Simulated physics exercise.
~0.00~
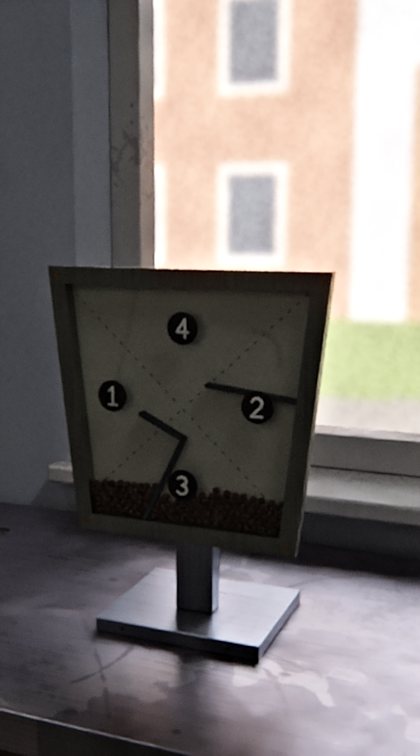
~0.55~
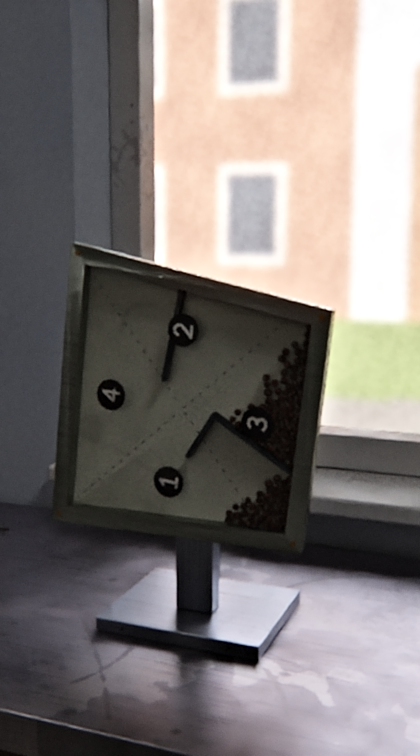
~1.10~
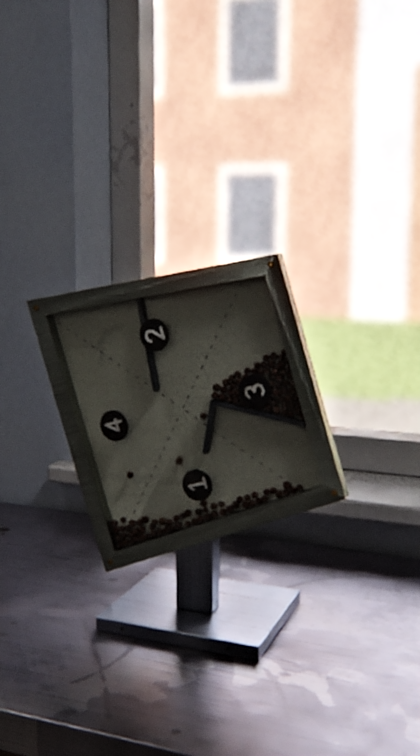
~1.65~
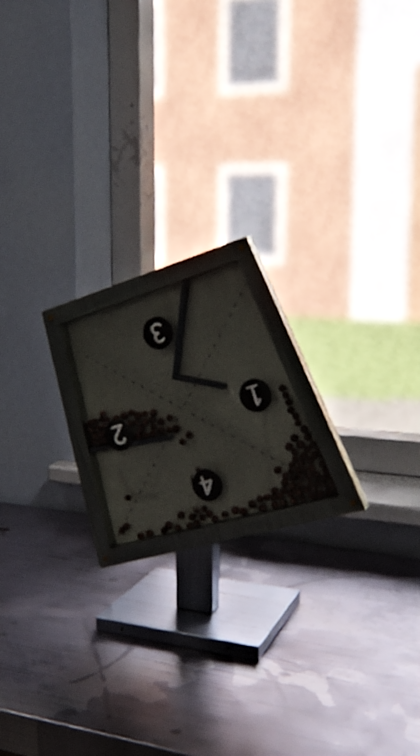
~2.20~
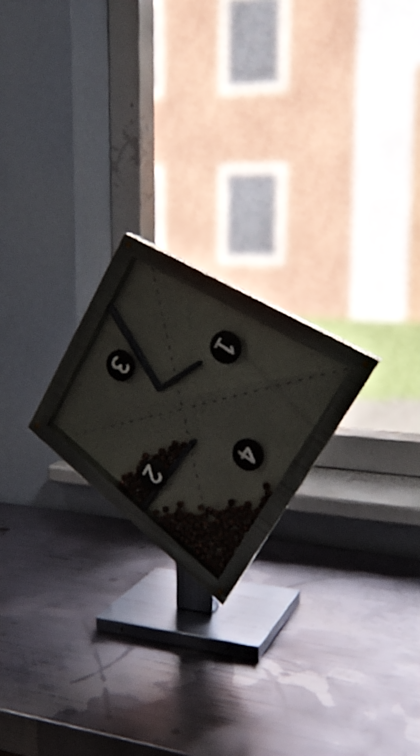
A square case turns anticlockwise in stages, and its dark beads settle near the bottom corner.
